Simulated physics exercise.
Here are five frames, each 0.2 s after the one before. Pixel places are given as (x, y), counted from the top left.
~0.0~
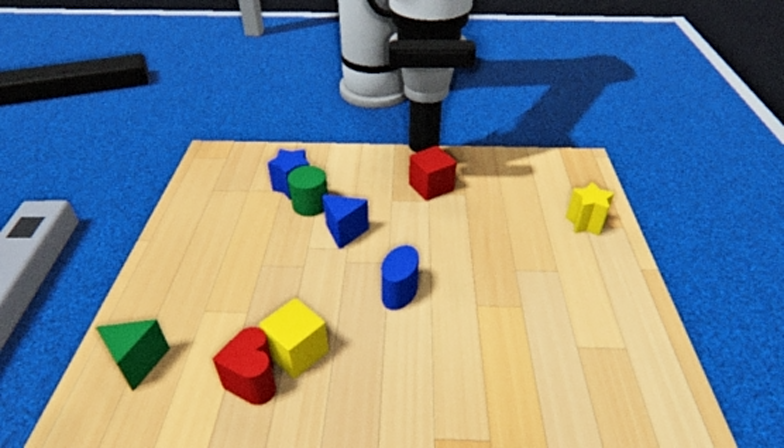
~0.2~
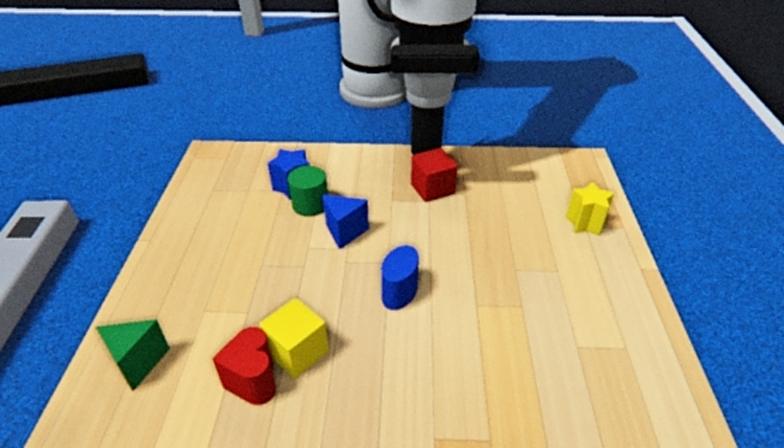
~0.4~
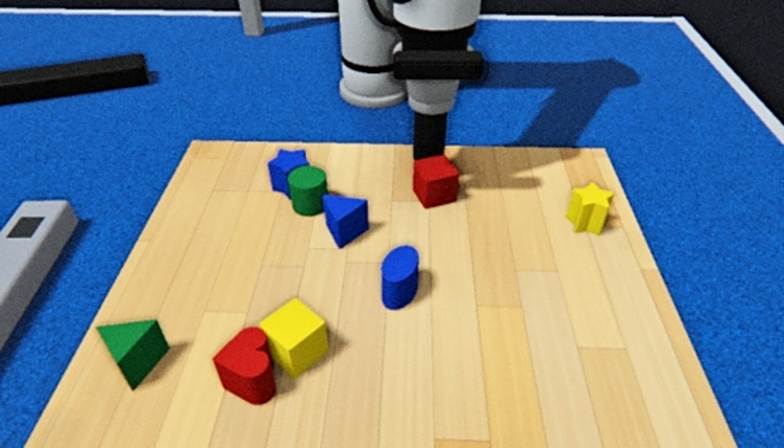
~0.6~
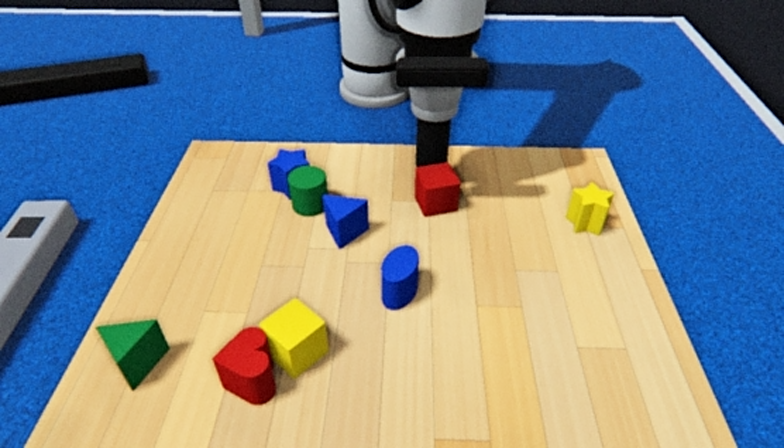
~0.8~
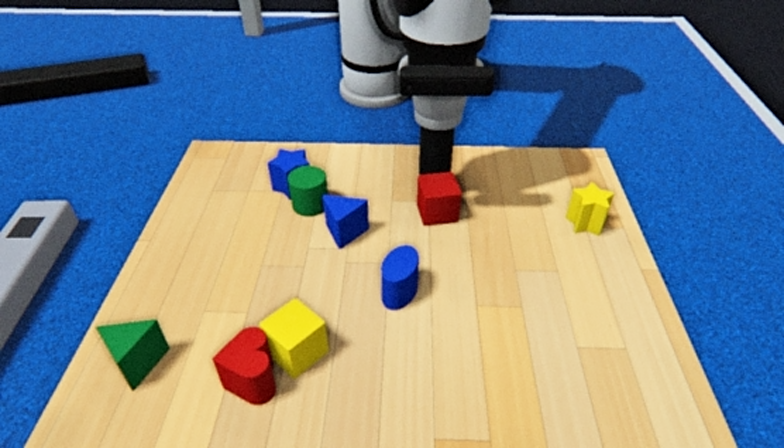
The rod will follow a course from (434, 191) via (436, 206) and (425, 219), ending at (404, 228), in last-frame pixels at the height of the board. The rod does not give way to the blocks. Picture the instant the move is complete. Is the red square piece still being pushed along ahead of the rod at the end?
I expect not.
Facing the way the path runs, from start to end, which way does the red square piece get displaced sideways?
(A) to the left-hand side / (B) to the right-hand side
The one that fits is A, to the left-hand side.
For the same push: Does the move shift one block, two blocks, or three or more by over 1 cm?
The push moves one block more than 1 cm.
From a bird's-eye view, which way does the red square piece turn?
Looking down, my answer is that the red square piece rotates anticlockwise.
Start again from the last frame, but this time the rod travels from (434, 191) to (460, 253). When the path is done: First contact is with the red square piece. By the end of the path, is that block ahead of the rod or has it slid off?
The red square piece stays in front.
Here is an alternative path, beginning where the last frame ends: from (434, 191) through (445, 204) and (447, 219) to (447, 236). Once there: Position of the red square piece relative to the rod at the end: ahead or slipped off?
It keeps leading.
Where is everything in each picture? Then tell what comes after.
In the first picture, rod tip at (424, 146); block tops, blue triangular piece at (343, 204); red square piece at (433, 159).
In the second picture, rod at (426, 152); red square piece at (434, 160).
In the third picture, rod at (429, 158); red square piece at (436, 167).
In the fourth picture, rod at (431, 165); red square piece at (438, 175).
In the fifth picture, rod at (435, 174); blue triangular piece at (343, 204); red square piece at (439, 184).
On the path given first. Halfway along, rod at (434, 196); red square piece at (440, 209).
At the end, rod at (404, 211); blue triangular piece in place; red square piece at (436, 217), turned 20° anticlockwise.
